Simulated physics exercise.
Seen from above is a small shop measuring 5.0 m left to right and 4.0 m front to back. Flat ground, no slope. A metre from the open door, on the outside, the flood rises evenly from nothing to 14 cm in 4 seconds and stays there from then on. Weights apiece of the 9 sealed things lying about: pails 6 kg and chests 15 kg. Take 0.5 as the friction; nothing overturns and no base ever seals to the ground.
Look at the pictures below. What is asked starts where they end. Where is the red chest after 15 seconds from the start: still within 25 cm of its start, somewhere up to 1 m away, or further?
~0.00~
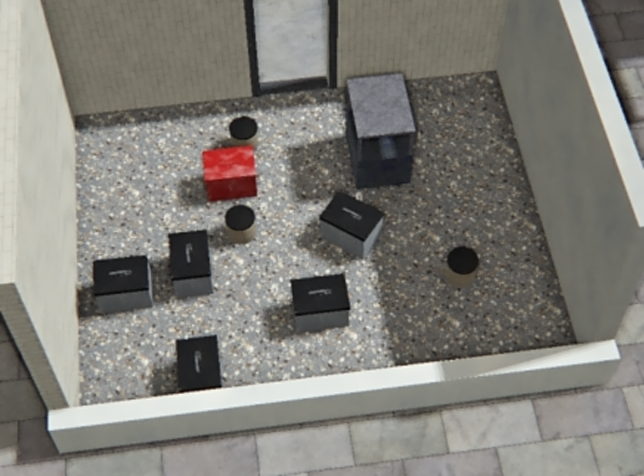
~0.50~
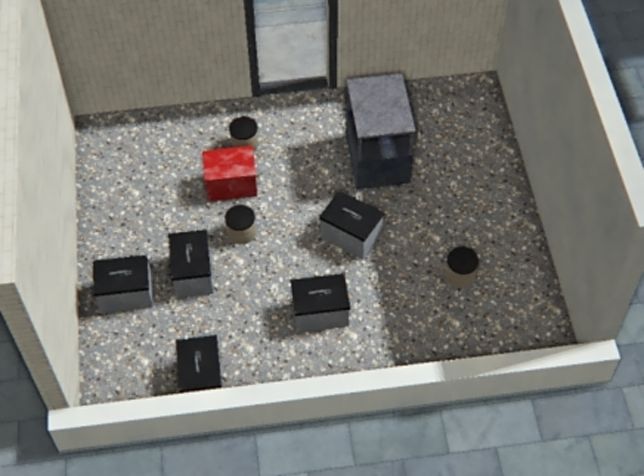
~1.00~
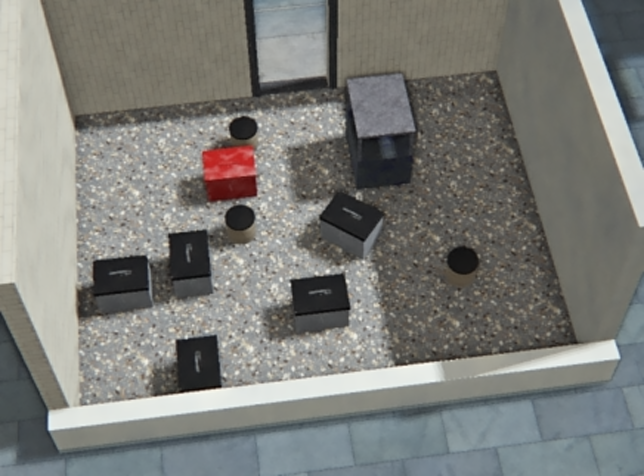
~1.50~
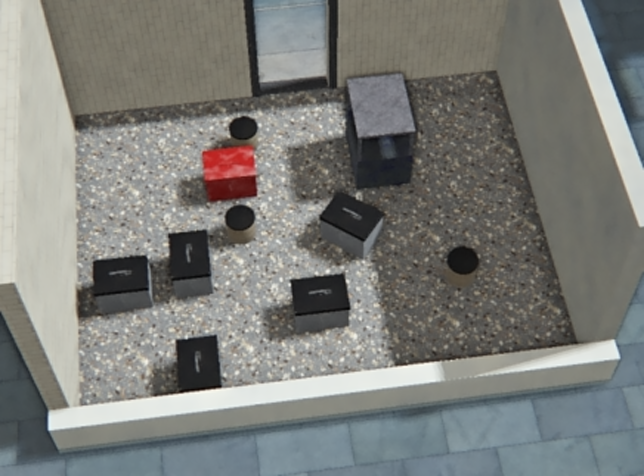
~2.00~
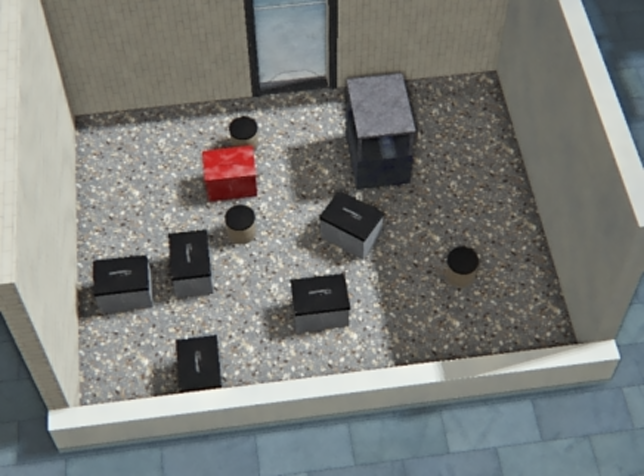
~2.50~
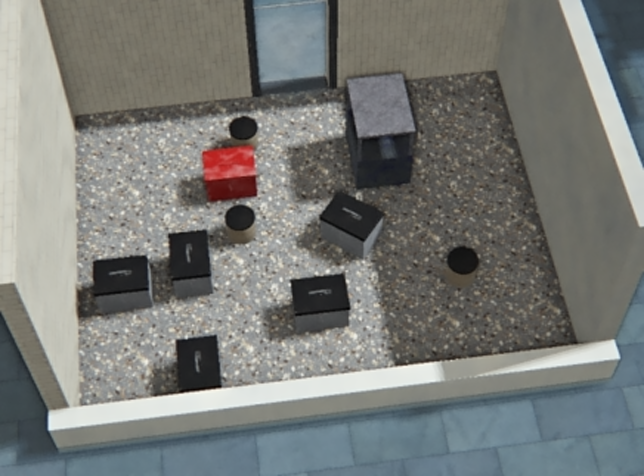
Close by.
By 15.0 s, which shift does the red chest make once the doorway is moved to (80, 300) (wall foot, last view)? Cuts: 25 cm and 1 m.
As for the red chest, it keeps its spot.
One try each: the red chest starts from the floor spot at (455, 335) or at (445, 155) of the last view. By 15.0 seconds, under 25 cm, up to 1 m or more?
Run 1 - in place; run 2 - in place.
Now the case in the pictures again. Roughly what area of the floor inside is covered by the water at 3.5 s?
Wet: Near 1.5 m2.
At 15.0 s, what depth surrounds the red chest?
Around 3 cm.
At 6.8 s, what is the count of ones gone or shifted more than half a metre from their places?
Tally at that time: 0.
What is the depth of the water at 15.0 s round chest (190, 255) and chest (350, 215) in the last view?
Around 3 cm and 5 cm.
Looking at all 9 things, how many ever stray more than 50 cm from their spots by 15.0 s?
Counting them up, I find 0.
After 3.5 s the red chest is near (229, 163), 0.0 m from its start, aground; 0 afloat.
After 6.8 s the red chest is near (229, 163), 0.0 m from its start, aground; 0 afloat.
After 11.0 s the red chest is near (229, 163), 0.0 m from its start, aground; 0 afloat.
After 15.0 s the red chest is near (229, 163), 0.0 m from its start, aground; 0 afloat.
